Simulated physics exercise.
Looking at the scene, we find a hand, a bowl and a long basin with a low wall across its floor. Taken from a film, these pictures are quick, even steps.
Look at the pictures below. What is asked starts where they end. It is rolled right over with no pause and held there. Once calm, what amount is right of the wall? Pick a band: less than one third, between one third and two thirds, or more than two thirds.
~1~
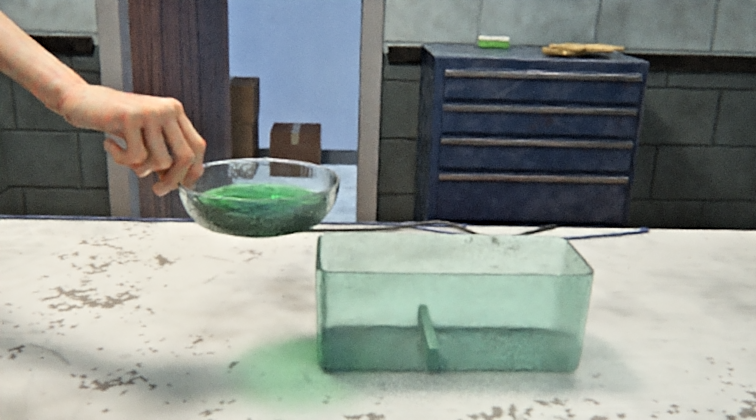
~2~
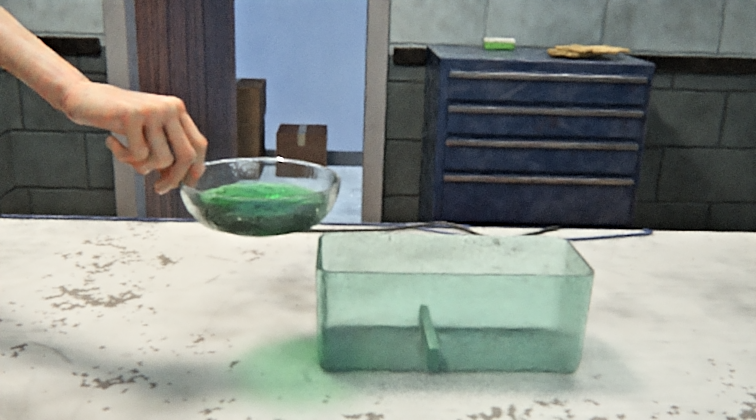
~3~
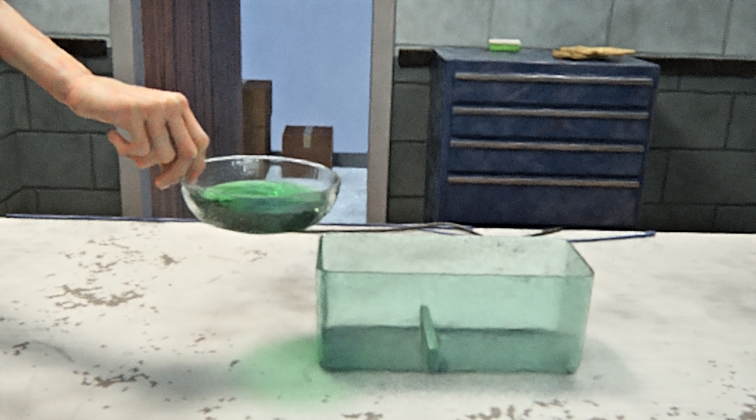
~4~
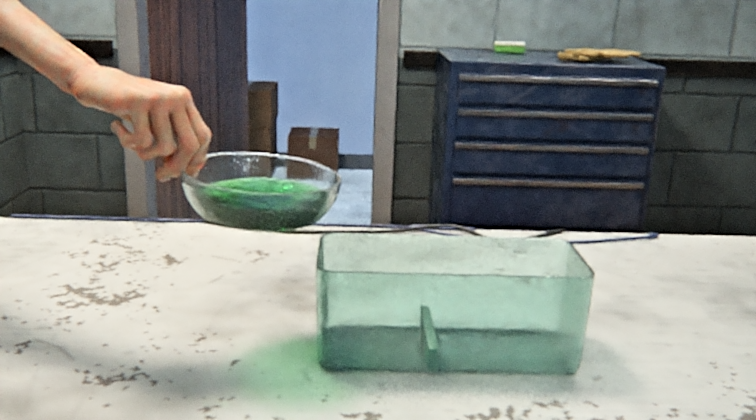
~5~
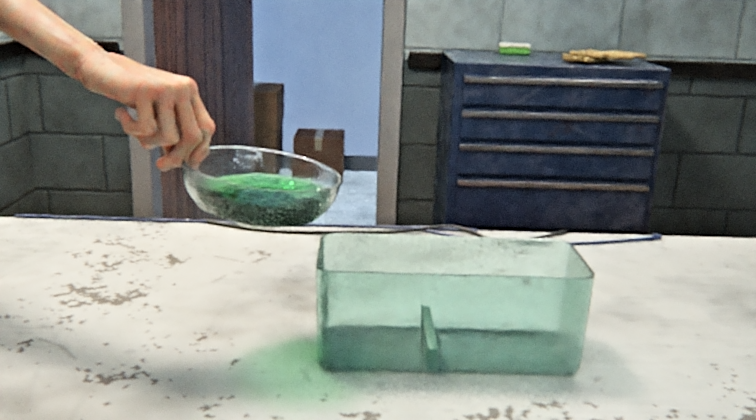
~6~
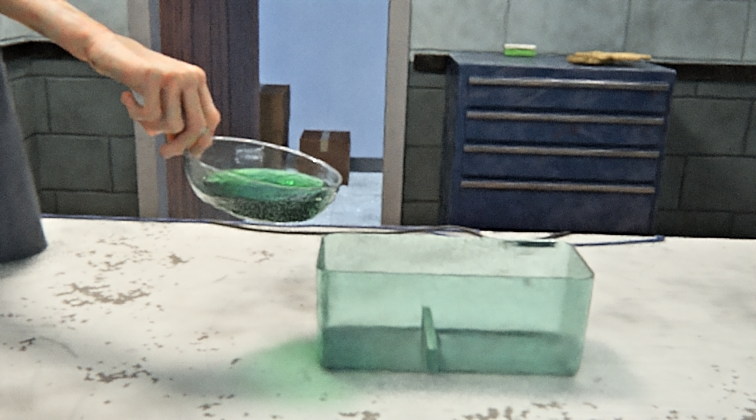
It is less than one third.
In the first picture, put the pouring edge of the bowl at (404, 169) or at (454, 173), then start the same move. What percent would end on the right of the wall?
90 % and 95 %.
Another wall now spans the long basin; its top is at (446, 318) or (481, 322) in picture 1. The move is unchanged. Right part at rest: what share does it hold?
Respectively 5 and 10 per cent, approximately.
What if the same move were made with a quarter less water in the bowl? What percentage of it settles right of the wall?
Roughly 10 in a hundred.
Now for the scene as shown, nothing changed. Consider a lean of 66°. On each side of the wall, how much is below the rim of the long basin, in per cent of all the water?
On the left 20 per cent, on the right 0 per cent.
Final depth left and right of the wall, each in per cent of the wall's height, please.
Left side 80 percent, right side 20 percent.
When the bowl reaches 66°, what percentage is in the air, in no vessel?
I'd say some 40 per cent of it.
A moment on, the bowl is tipped part way and 39 per cent is still to pour, 21 is left of the wall and 0 right of it.
Next, the bowl is tipped right over and 0 per cent is still to pour, 82 is left of the wall and 13 right of it.
Then the bowl is tipped right over and 0 per cent is still to pour, 80 is left of the wall and 20 right of it.
Later the bowl is tipped right over and 0 per cent is still to pour, 79 is left of the wall and 20 right of it.
In the end 79 per cent lies left of the wall, 20 right of it and 1 outside.
